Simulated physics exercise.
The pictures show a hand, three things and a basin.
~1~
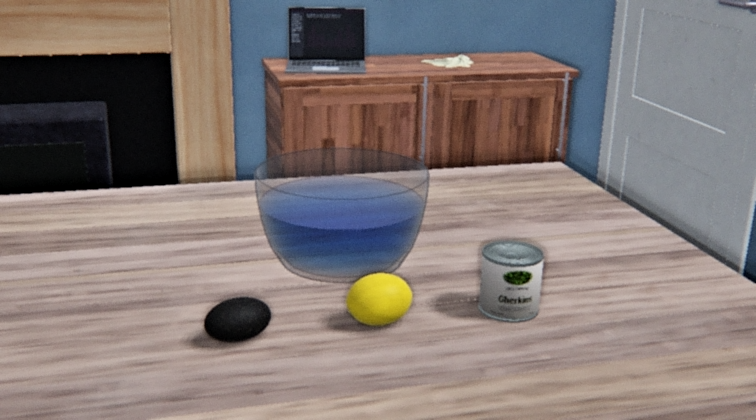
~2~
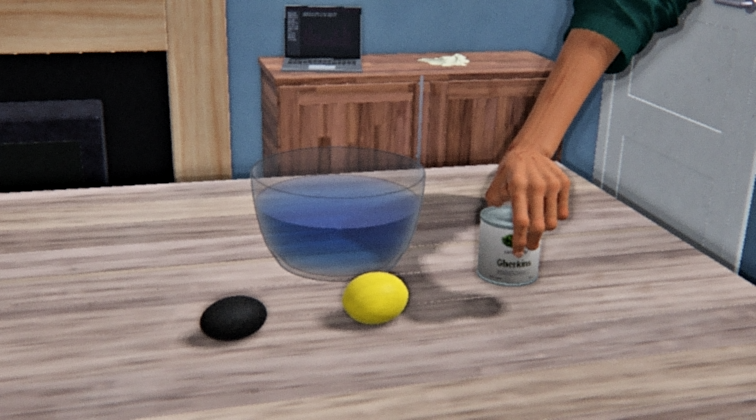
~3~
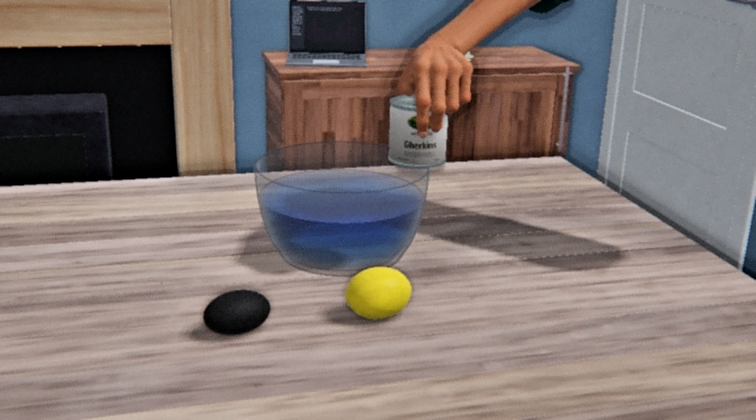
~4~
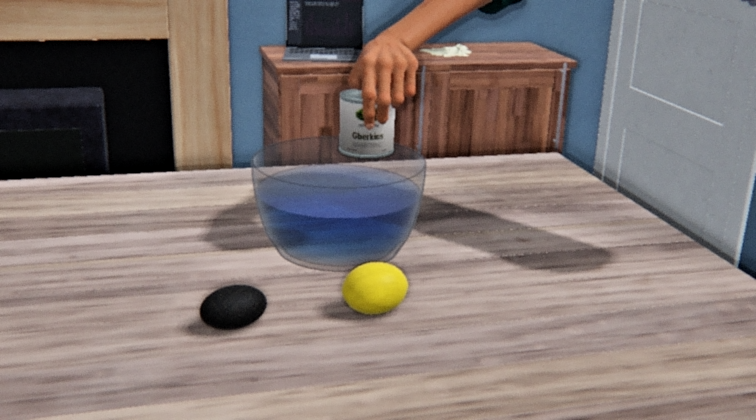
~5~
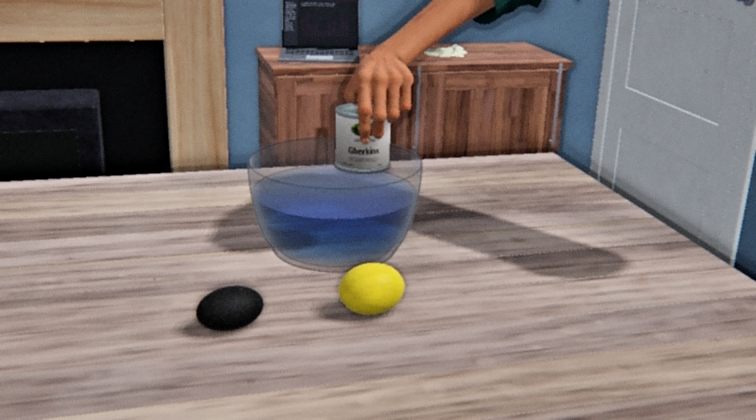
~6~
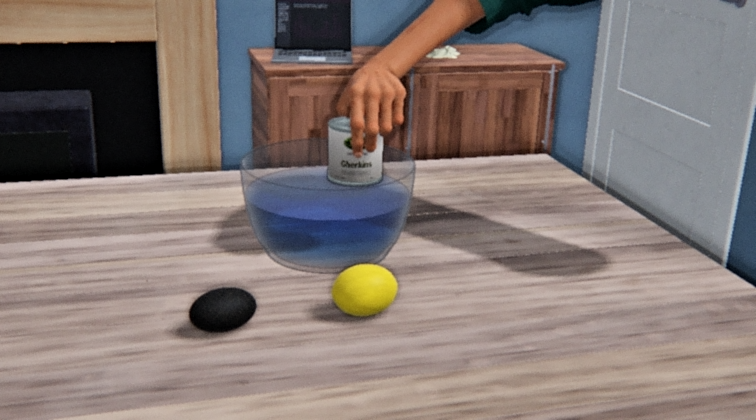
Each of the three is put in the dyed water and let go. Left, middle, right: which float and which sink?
The left one goes to the bottom, the middle one stays at the surface, the right one goes to the bottom.
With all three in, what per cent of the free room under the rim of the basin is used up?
Close to 34 %.
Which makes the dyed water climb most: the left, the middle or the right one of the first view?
It is the right one.
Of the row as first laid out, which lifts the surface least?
It is the left thing.
Next, the tin of food sinks.
After that, the lemon rides on the surface.
Finally, the stone sinks; afloat, lemon.
